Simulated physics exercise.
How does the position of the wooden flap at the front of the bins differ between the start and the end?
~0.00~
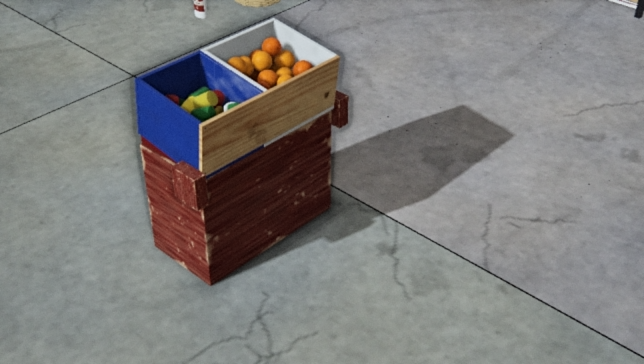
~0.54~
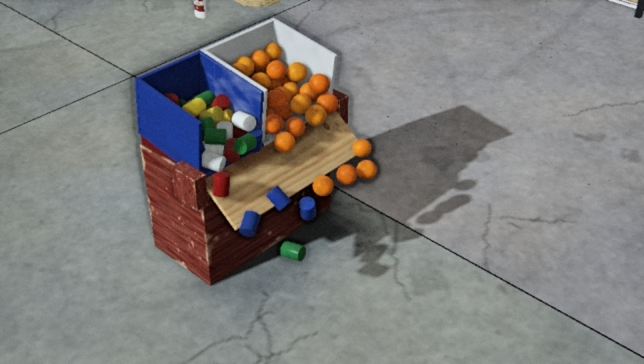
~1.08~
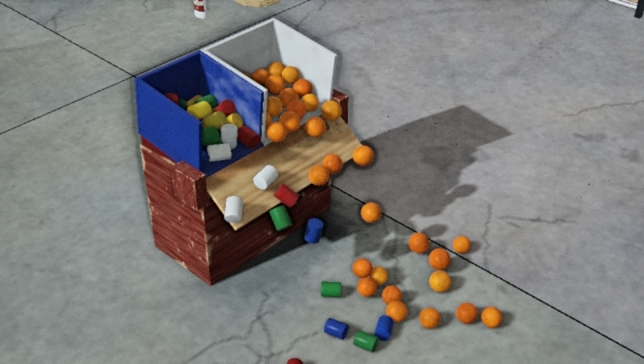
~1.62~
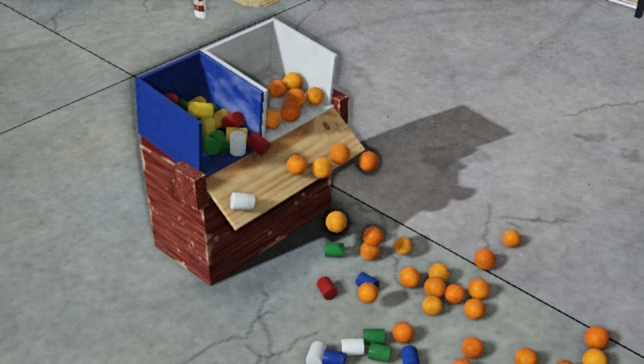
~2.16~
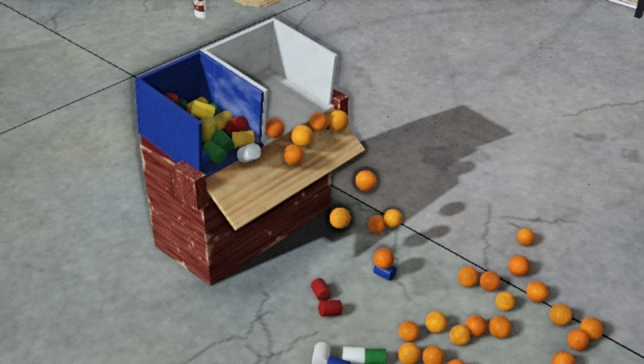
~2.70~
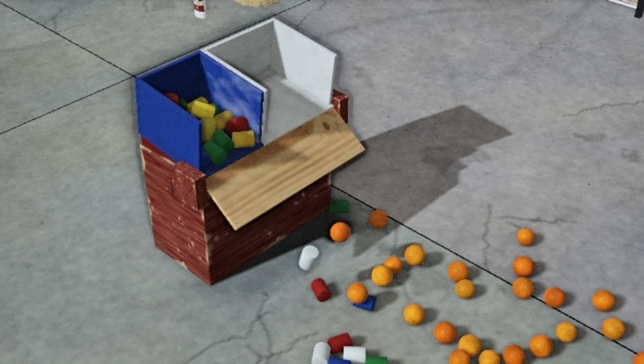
At the start the flap stands upright across the front of the bins. By the end it has turned over outward and slopes downward, with the edge that was on top now the lowest.
On a cracked grey concrete floor, seen from above at an angle, a blue bin on the left and a white bin on the right sit on a dark red wooden base behind an upright wooden flap. The blue bin holds small coloured cylinders and the white one holds oranges. The flap swings outward and down, and oranges and cylinders spill over it to the floor. The oranges keep rolling out and scatter toward the lower right, while the cylinders slow to a stop. Finally the white bin is empty, but a colourful heap remains in the blue one.
